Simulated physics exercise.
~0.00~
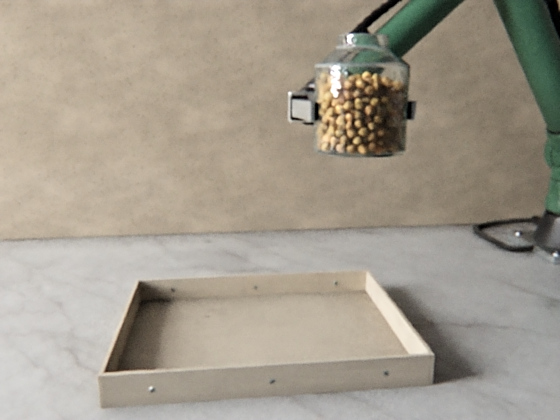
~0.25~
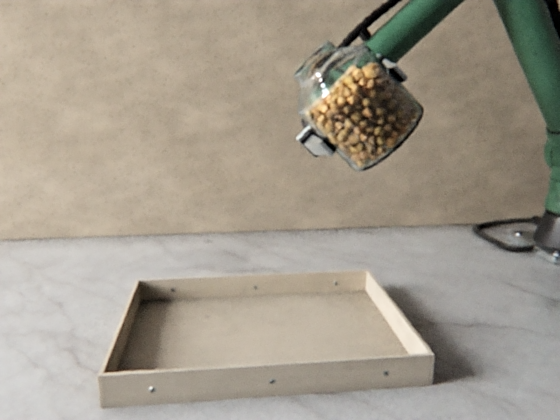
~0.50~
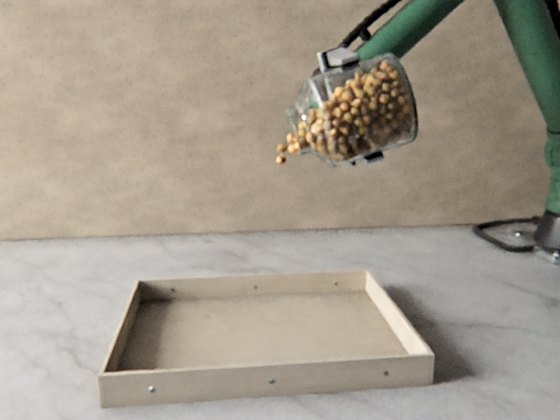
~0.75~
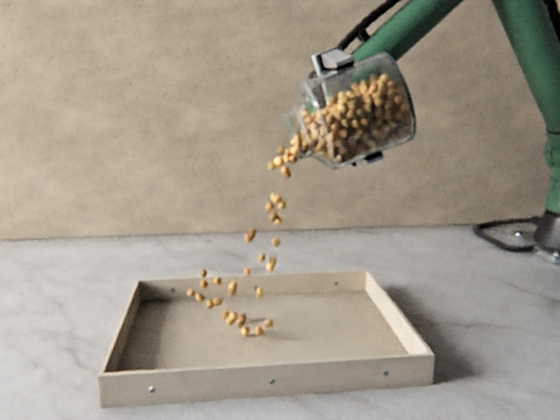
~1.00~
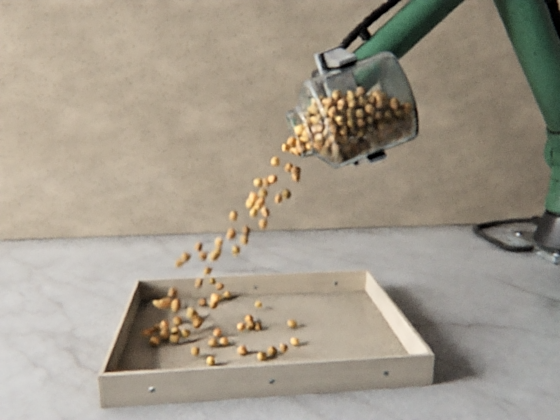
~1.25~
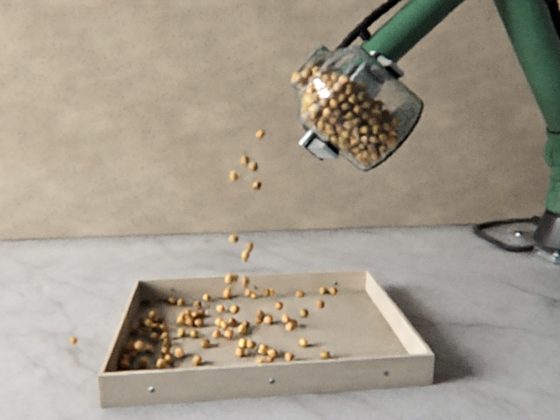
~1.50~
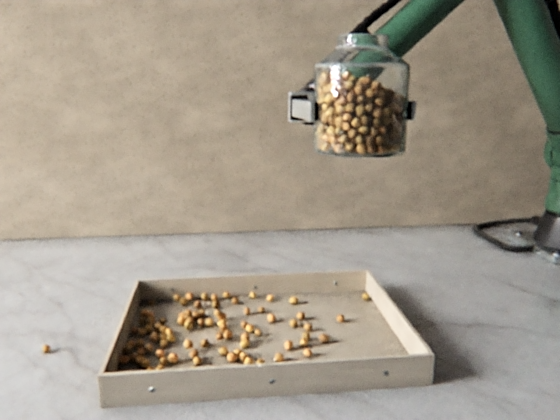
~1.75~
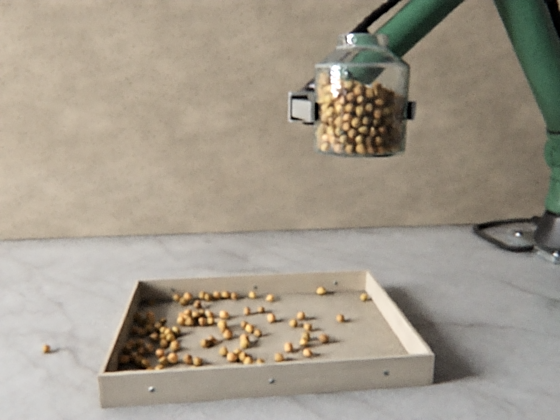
The footage shows a green robotic arm tipping a clear jar of dried chickpeas to the left above a shallow wooden tray, spilling some in a stream, then turning it upright, still mostly full, with chickpeas scattered across the tray and one on the table to its left.
